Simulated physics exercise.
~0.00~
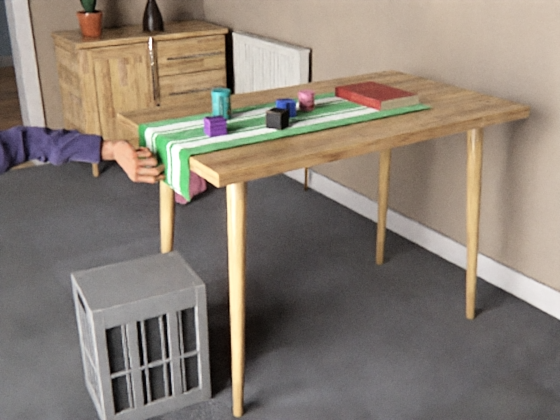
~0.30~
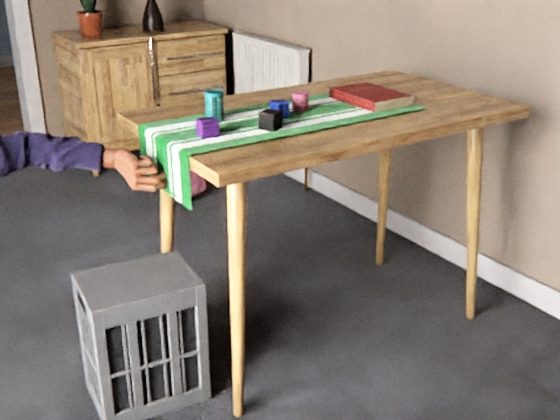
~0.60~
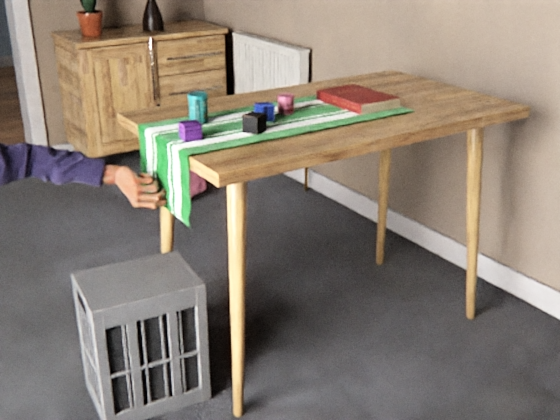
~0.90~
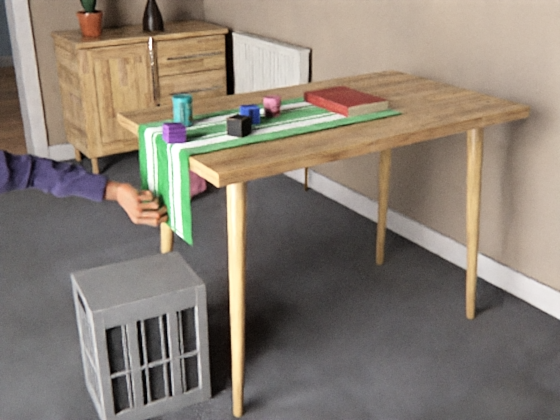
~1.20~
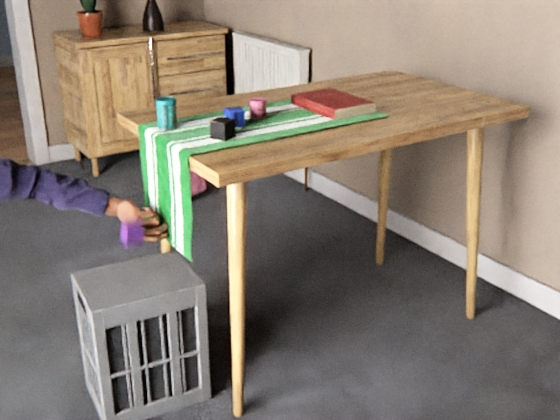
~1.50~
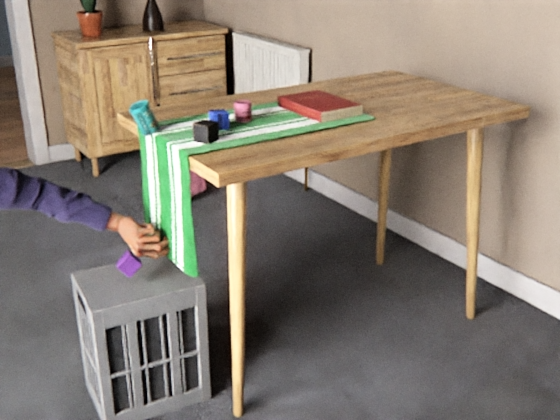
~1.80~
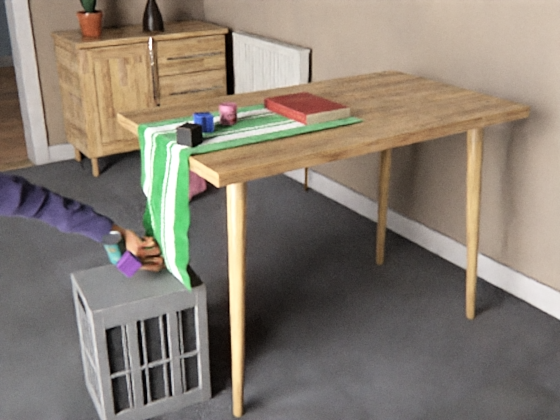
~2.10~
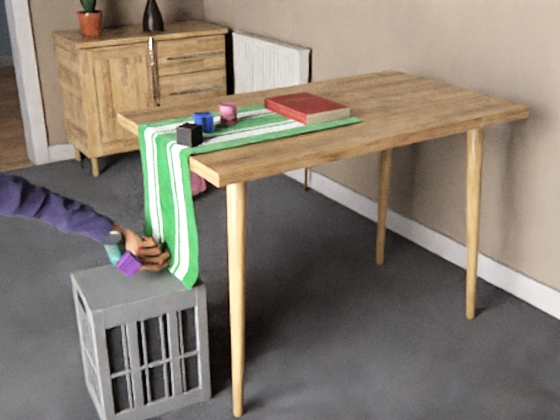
A green runner is pulled left by a hand until two things fall off the table.
